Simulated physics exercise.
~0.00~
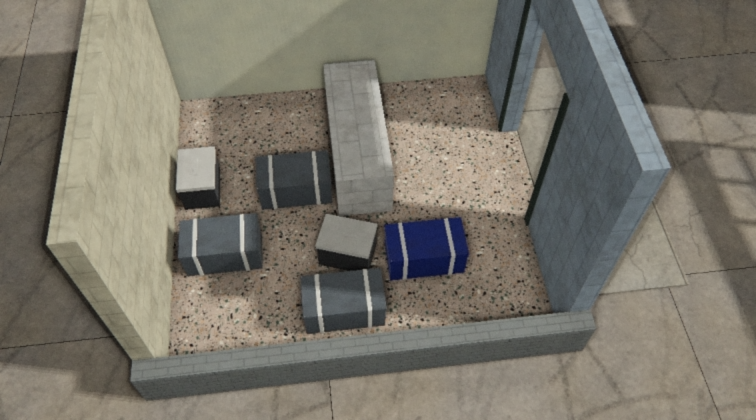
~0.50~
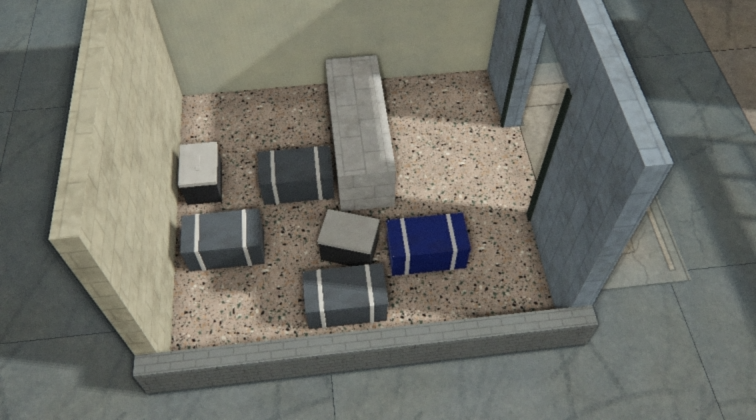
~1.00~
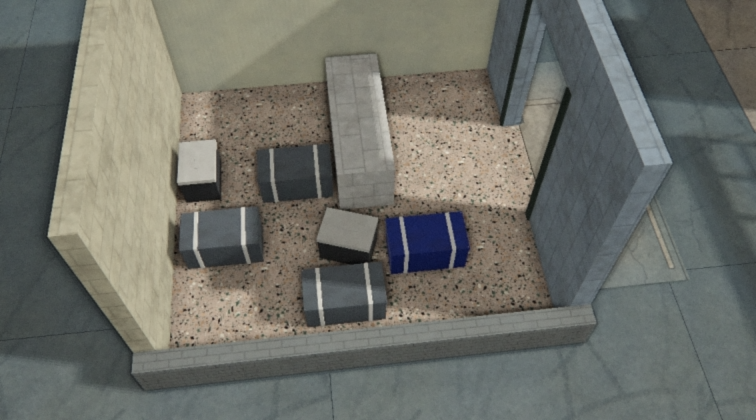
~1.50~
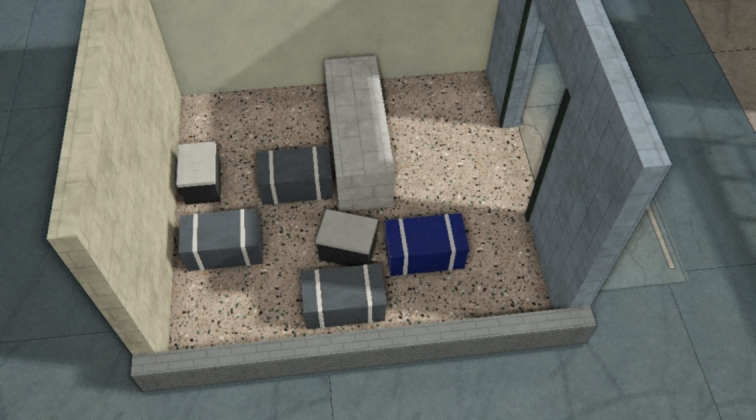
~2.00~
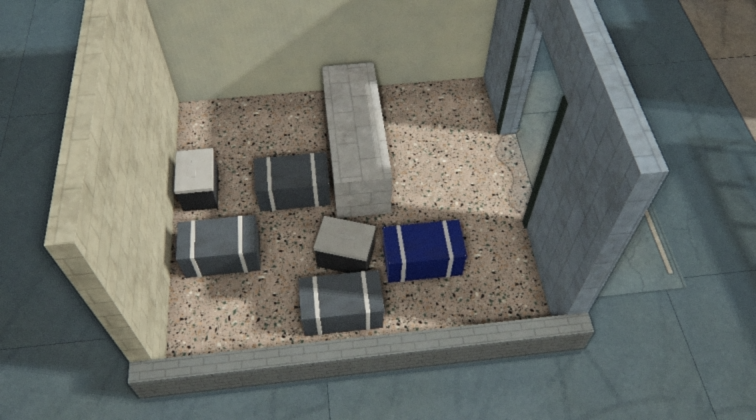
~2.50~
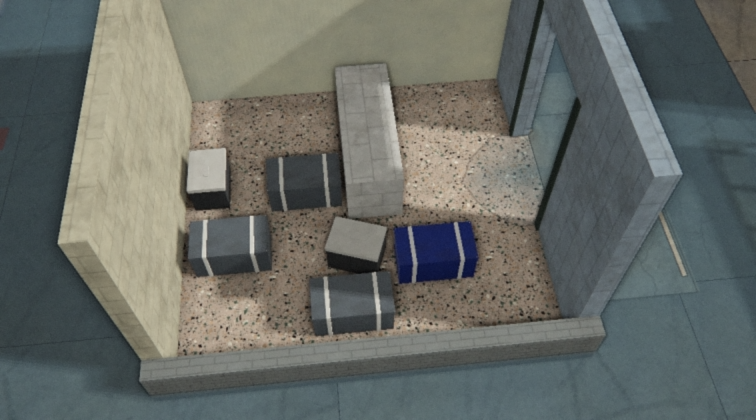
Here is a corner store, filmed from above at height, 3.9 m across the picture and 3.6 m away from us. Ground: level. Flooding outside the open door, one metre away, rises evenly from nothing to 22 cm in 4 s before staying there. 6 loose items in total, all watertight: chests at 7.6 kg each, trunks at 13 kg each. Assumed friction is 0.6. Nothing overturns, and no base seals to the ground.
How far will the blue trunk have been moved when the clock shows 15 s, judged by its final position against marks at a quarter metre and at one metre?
I expect it goes a modest distance.
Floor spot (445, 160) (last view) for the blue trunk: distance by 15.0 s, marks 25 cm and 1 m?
Outcome - it covers a small distance.
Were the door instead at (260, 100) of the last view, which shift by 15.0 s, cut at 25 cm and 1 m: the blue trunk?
Blue trunk: Goes a long way.
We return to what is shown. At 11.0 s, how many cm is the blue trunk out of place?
Close to 60 cm.
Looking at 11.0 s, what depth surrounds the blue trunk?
I'd put it at about 7 cm.
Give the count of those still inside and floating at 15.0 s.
6 at that moment.
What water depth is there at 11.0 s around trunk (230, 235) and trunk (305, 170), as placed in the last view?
I'd estimate 7 cm for the first and 11 cm for the second.
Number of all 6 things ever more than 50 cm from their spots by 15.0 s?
That makes 6.
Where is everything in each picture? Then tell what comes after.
The blue trunk at (426, 239), on the bottom; 0.0 m2 under water; 0 of 6 have shifted, in the first frame.
The blue trunk at (428, 235), on the bottom; 0.0 m2 under water; 0 of 6 have shifted, in the second frame.
The blue trunk at (427, 233), on the bottom; water covers 0.0 m2; 0 of 6 have shifted, in the third frame.
The blue trunk at (427, 235), on the bottom; 0.0 m2 under water; 0 of 6 have shifted, in the fourth frame.
The blue trunk at (425, 242) rests on the ground; water covers 0.0 m2; 0 of 6 have shifted, in the fifth frame.
The blue trunk at (436, 243) rests on the ground; 0.6 m2 under water; 0 of 6 have shifted, in the sixth frame.
After 3.5 s the blue trunk is near (436, 243), 0.0 m from its start, aground; 0 afloat.
After 6.8 s the blue trunk is near (464, 292), 0.6 m from its start, afloat; 3 afloat.
After 11.0 s the blue trunk is near (475, 279), 0.6 m from its start, afloat; 6 afloat.
After 15.0 s the blue trunk is near (498, 251), 0.6 m from its start, afloat; 6 afloat.
